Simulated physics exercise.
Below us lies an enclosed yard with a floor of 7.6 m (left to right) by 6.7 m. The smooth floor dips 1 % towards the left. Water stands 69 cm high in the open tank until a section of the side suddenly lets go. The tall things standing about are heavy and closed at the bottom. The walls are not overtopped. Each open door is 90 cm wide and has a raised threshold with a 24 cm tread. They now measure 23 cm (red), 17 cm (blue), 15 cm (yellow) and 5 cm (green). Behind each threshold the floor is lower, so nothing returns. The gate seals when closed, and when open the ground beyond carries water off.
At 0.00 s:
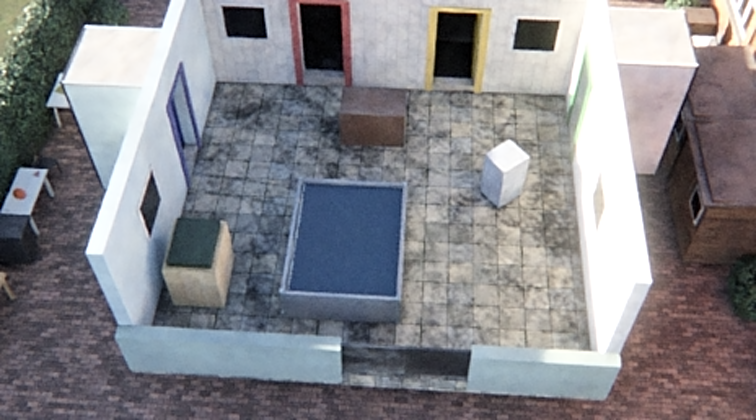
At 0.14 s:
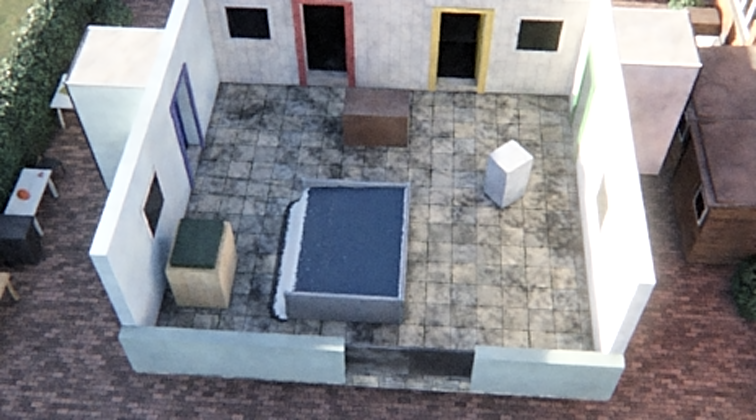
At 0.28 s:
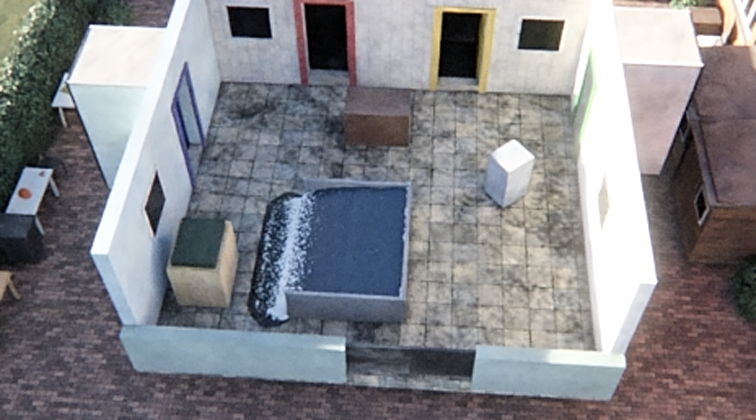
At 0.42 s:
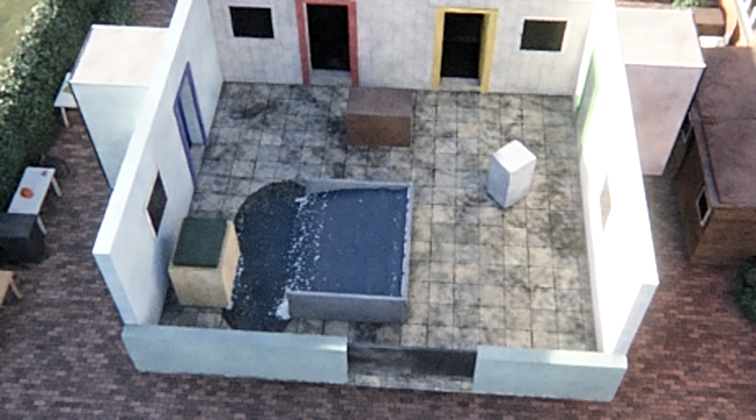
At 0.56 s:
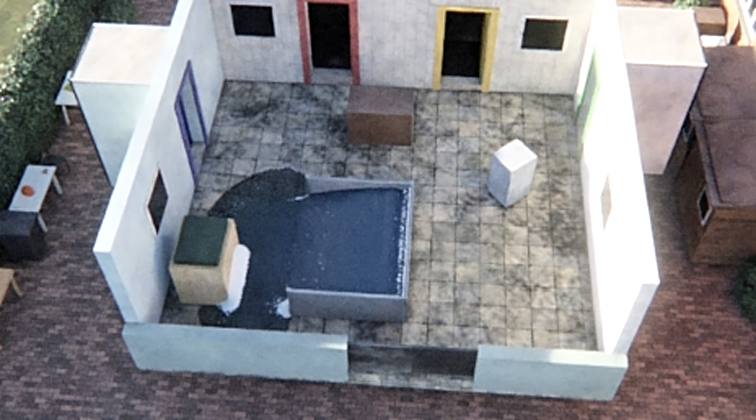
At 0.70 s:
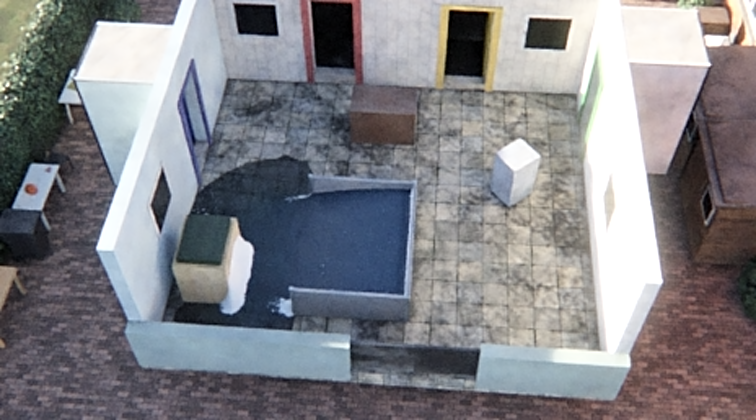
Dark blue water fills a grey, open-topped rectangular tank in a walled, stone-tiled yard seen from high above, with brick paving outside. A green-topped tan box stands to the left, a brown block behind, a white block to the right, and red and yellow doorways in the back wall. The water bursts from the tank's left side, foams, spreads leftward across the tiles and wraps around the tan box, while the view shifts very slightly.
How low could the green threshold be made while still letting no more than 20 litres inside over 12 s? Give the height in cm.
Close to 8 cm is just enough.
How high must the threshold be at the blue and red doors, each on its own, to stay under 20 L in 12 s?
About 21 cm at blue and 9.5 cm at red.
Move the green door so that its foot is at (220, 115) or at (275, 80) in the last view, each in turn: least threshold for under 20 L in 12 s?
Roughly 15 and 25 cm.
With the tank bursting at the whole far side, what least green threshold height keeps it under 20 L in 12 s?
Some 16 cm.
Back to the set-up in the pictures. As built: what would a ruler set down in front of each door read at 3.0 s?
In cm: Red 9, blue 21, yellow 0, green 0.
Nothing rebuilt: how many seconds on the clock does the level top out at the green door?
Near 8.0 s.
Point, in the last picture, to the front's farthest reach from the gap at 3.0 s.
Around (228, 79).
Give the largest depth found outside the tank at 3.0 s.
Up to some 40 cm.
After 1.4 s water covers 20 % of the floor, deepest (50 cm) near (244, 273); it has not reached the green door.
After 3.0 s water covers 35 % of the floor, deepest (40 cm) near (228, 79); it has not reached the green door.
After 12.0 s water covers 100 % of the floor, deepest (12 cm) near (361, 202); 5 cm at the green door, 64 litres in over its 5 cm threshold.
At the green door as built, the water arrived by 5.5 s and peaked near 11 cm at 8.0 s.
Run again over the same 12 s with other heights there, 38 litres in over 6.5 cm, 3 litres over 10.5 cm. The limit of 20 litres is kept from about 8 cm up.
